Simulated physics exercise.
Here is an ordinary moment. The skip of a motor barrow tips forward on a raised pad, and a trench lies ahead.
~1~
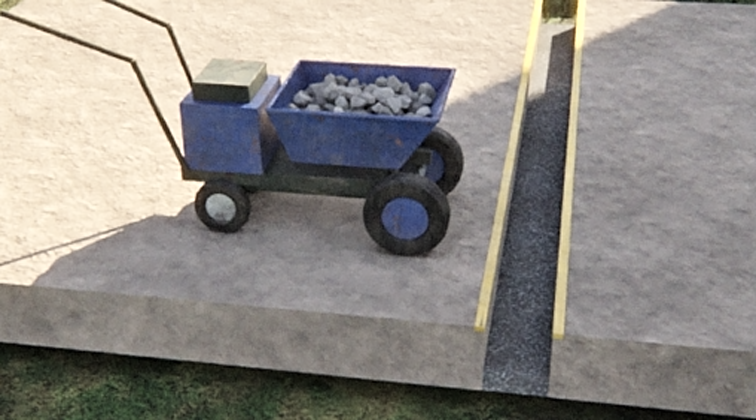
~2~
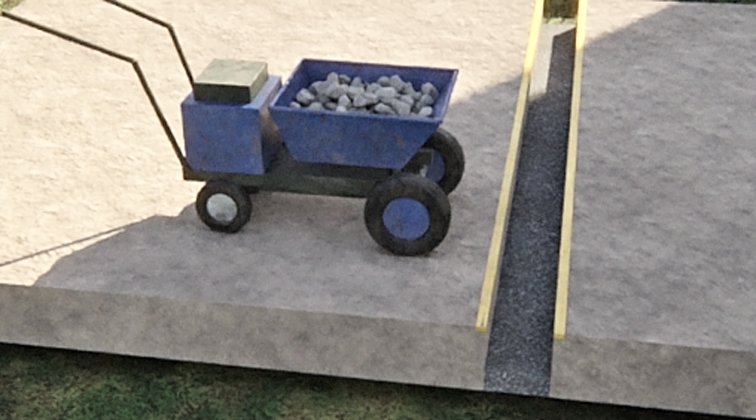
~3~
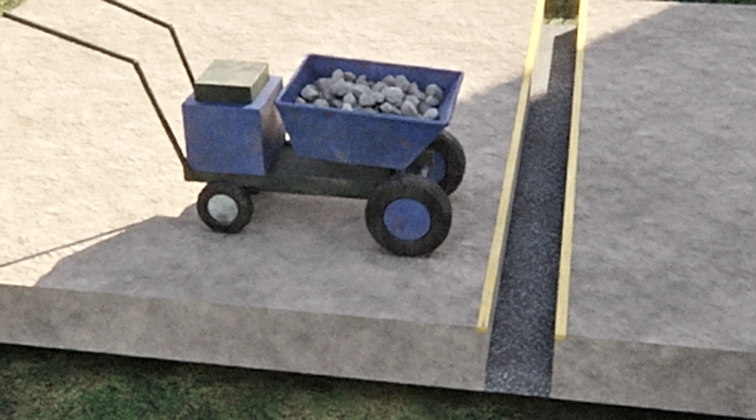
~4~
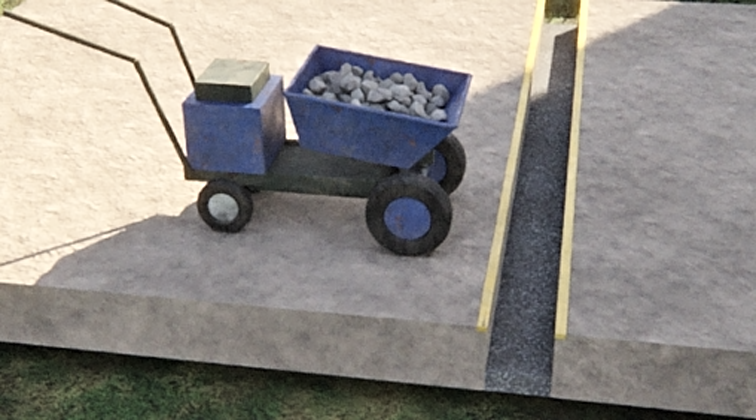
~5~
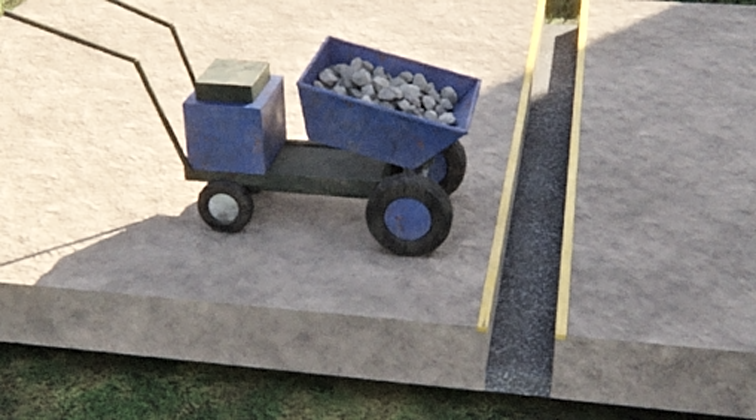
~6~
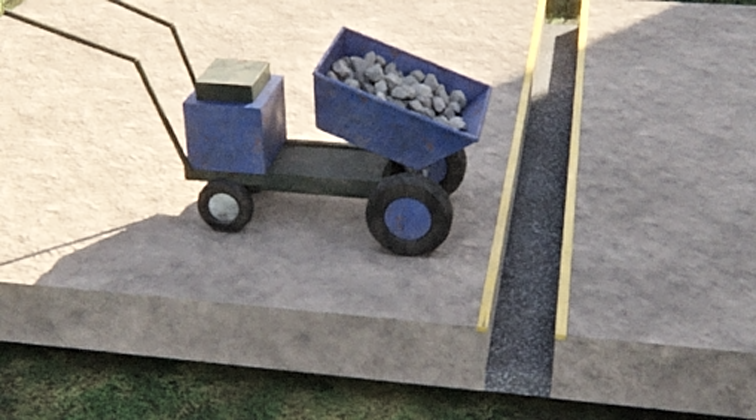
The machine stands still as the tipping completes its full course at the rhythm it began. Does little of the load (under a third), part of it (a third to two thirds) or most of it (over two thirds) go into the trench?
Most of it goes into the trench.
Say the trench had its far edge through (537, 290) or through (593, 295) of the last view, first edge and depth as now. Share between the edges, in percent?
The first try lands around 30 %, the second around 100 %.
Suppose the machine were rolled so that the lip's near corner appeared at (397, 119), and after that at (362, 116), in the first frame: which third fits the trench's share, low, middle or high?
Spot one gives over two thirds, spot two gives in the middle band.
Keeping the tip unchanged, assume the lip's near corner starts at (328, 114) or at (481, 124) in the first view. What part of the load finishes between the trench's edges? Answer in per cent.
Result: 20 in a hundred, then 10 in a hundred.
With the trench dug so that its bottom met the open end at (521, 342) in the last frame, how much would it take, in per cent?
Around 50 per cent.
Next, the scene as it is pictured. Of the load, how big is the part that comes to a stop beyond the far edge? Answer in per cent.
I'd put it at some 25 per cent of the load.
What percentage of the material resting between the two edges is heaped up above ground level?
Roughly 0 percent.
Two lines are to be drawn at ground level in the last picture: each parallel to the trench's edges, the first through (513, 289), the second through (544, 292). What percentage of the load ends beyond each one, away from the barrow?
Estimate, first then second: 80 %, 50 %.
Just after the last frame, skip tipped steeply; every one in the skip.
A moment on, skip tipped right over; the larger part in the skip; about a tenth in or heaped over the trench; about a tenth beyond it; just a few falling.
Further on, skip tipped right over; about a tenth in the skip; roughly two thirds in or heaped over the trench; roughly a quarter beyond it.
When it is over, skip tipped right over; the larger part in or heaped over the trench; roughly a quarter beyond it.
